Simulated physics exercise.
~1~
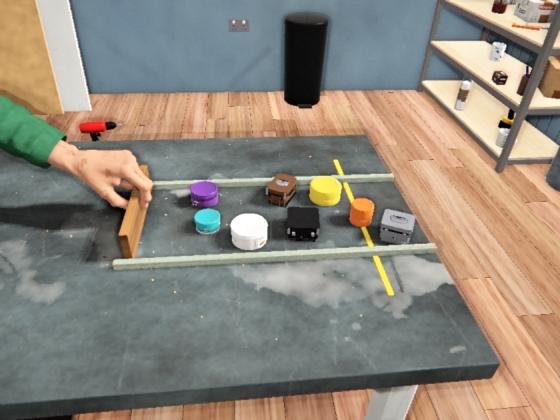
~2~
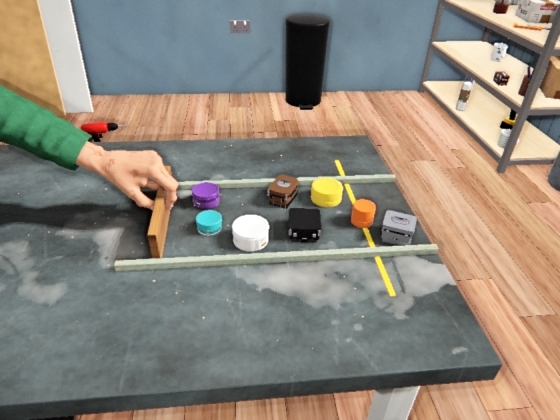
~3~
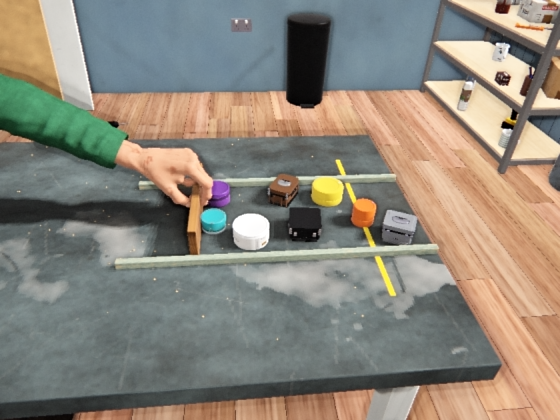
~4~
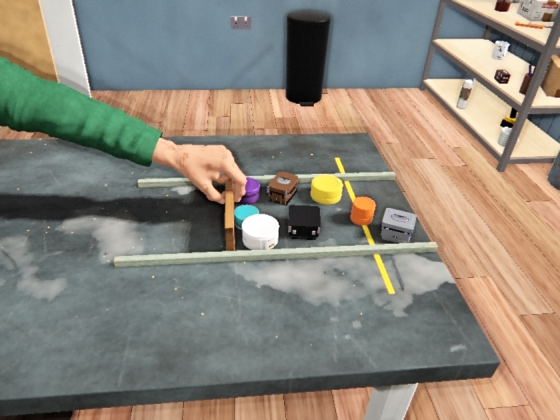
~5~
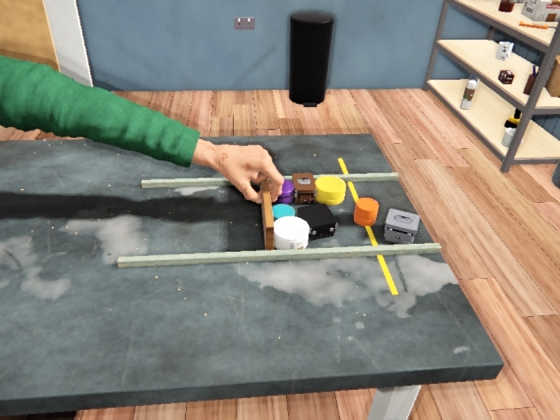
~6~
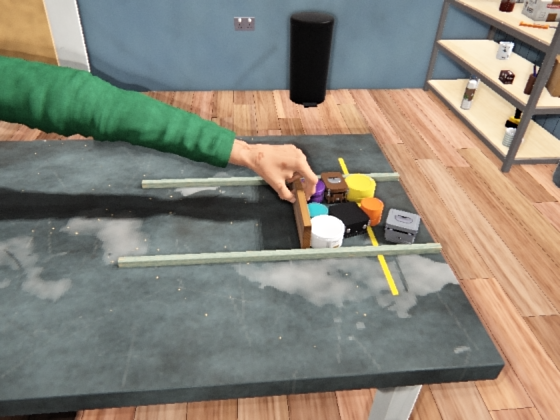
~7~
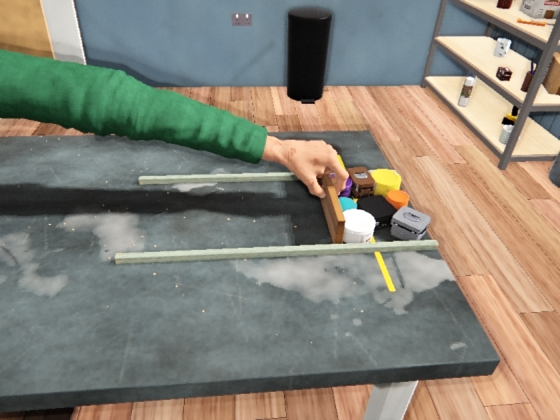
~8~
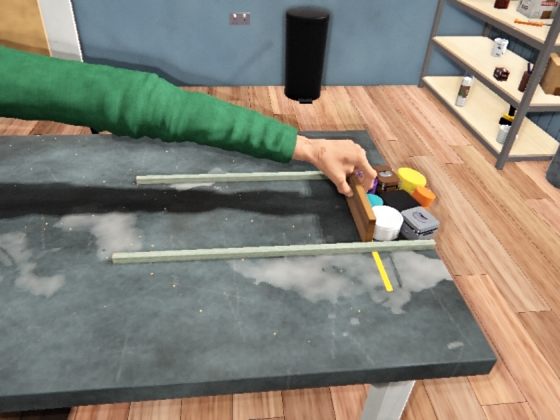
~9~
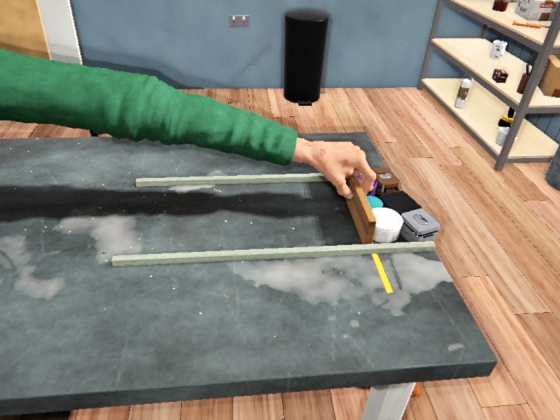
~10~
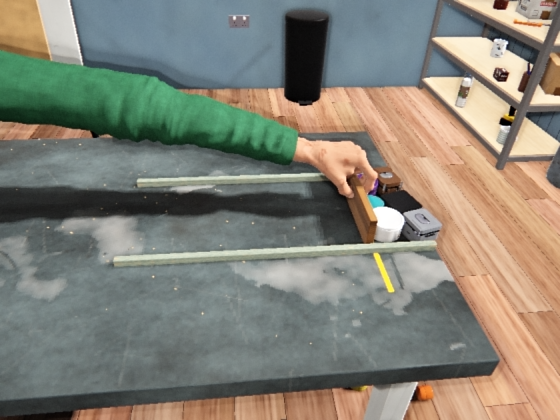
A hand slides a board right, pushing small containers along until yellow and orange ones fall.
